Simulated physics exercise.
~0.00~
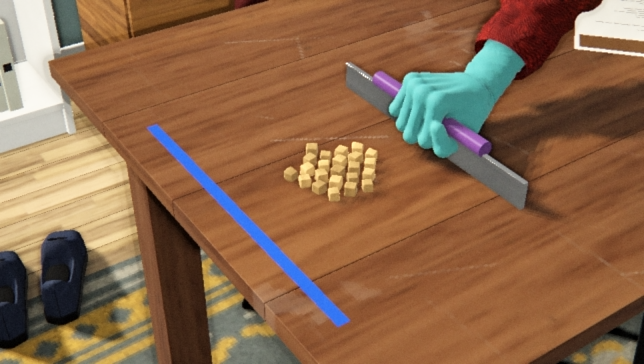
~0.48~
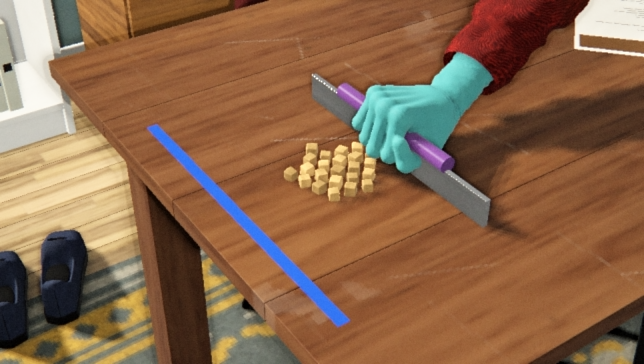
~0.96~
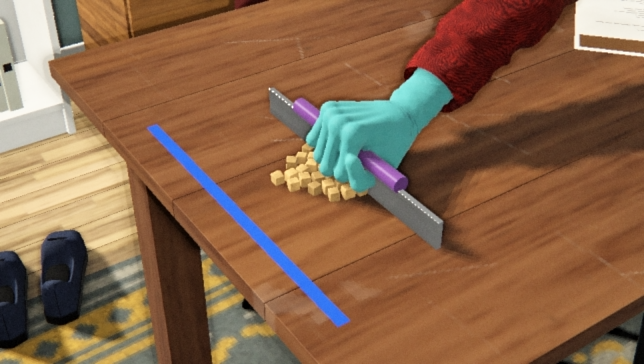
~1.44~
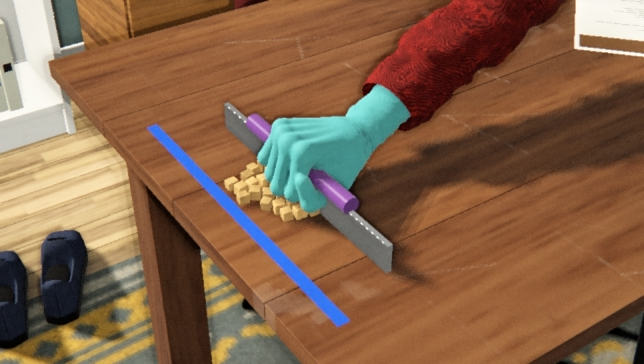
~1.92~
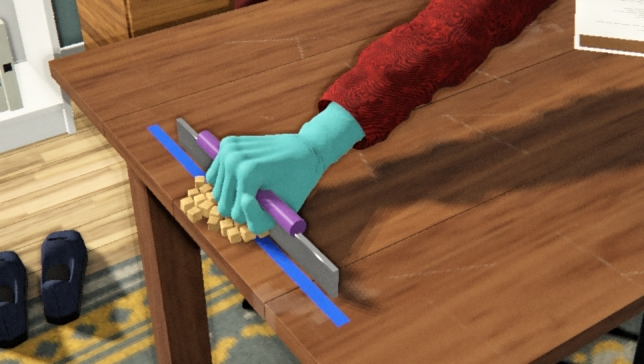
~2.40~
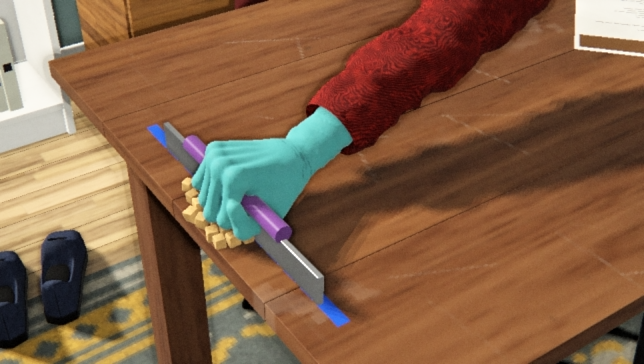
A teal-gloved hand in a fuzzy red sleeve grips the purple handle of a long grey scraper on a brown wooden table, seen from above at an angle. To its left sits a patch of small tan cubes, with a strip of blue tape further left near the table's edge, and a pair of dark blue shoes rests on the floor below. The hand slides the scraper left until it meets the cubes, then pushes them together across the wood. The cubes cross the tape toward the edge, and the scraper ends over the blue strip, with the cubes bunched against the table's edge.
